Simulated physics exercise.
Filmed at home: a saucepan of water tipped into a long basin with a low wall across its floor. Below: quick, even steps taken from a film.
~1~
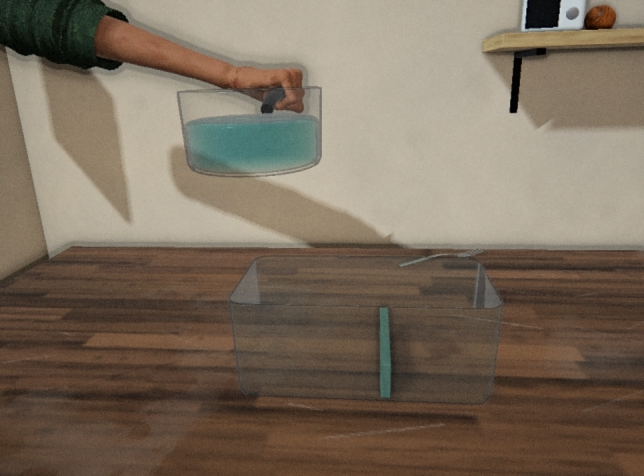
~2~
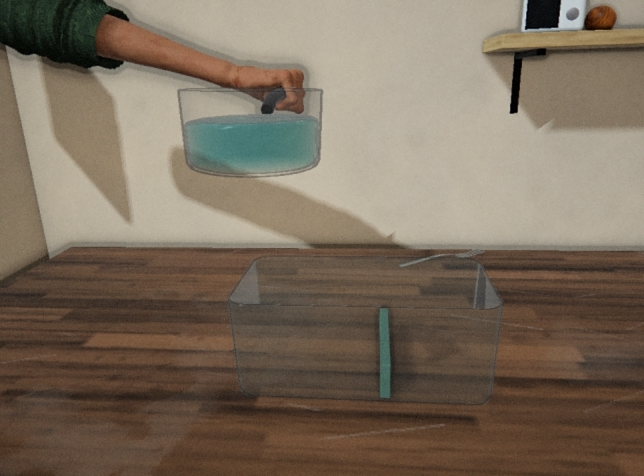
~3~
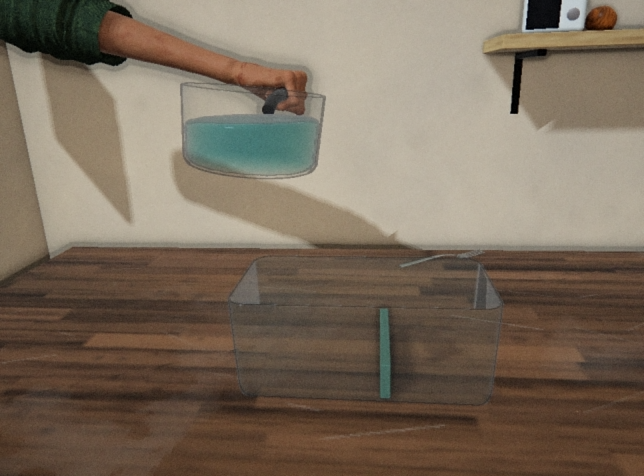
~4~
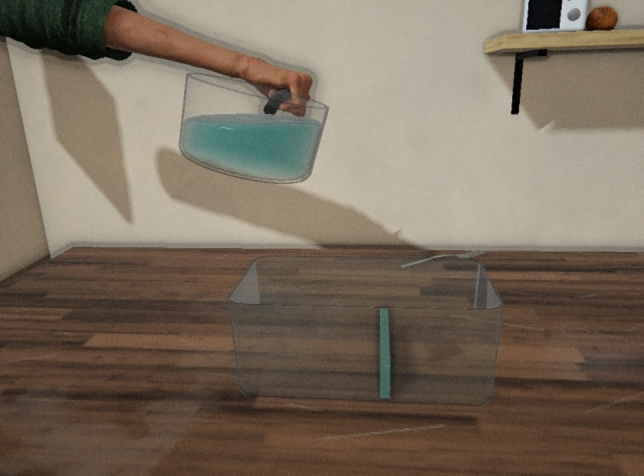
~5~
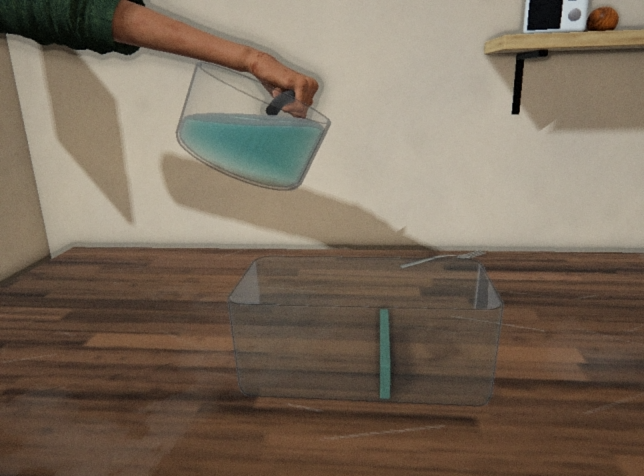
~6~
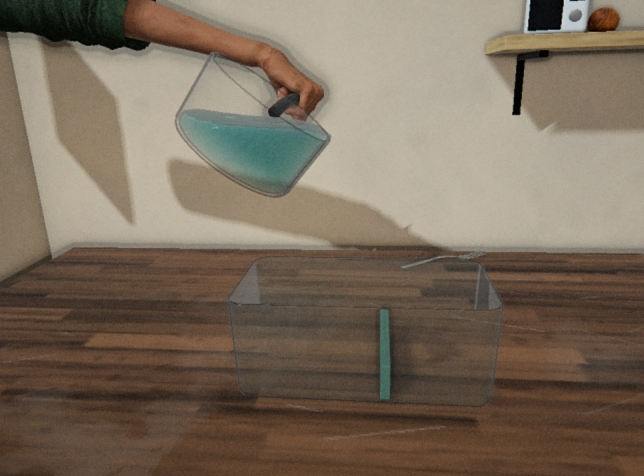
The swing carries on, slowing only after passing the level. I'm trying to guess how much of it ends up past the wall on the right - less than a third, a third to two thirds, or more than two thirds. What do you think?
I'd say less than a third.
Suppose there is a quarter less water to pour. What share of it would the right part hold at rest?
That share would be some 10 parts in a hundred.
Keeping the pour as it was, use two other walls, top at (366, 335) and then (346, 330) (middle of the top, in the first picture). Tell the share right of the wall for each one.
40 %, then 55 %.
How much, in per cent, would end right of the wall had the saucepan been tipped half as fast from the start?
Close to 40 per cent.
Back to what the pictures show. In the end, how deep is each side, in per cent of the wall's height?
On the left 60 %, on the right 20 %.
A moment on, the saucepan is tipped right over and 23 per cent is still to pour, 17 is left of the wall and 2 right of it.
Next, the saucepan is tipped right over and 3 per cent is still to pour, 76 is left of the wall and 12 right of it.
Then the saucepan is tipped right over and 0 per cent is still to pour, 62 is left of the wall and 17 right of it.
Later the saucepan is tipped right over and 0 per cent is still to pour, 72 is left of the wall and 20 right of it.
At rest 71 per cent lies left of the wall, 20 right of it and 9 outside.
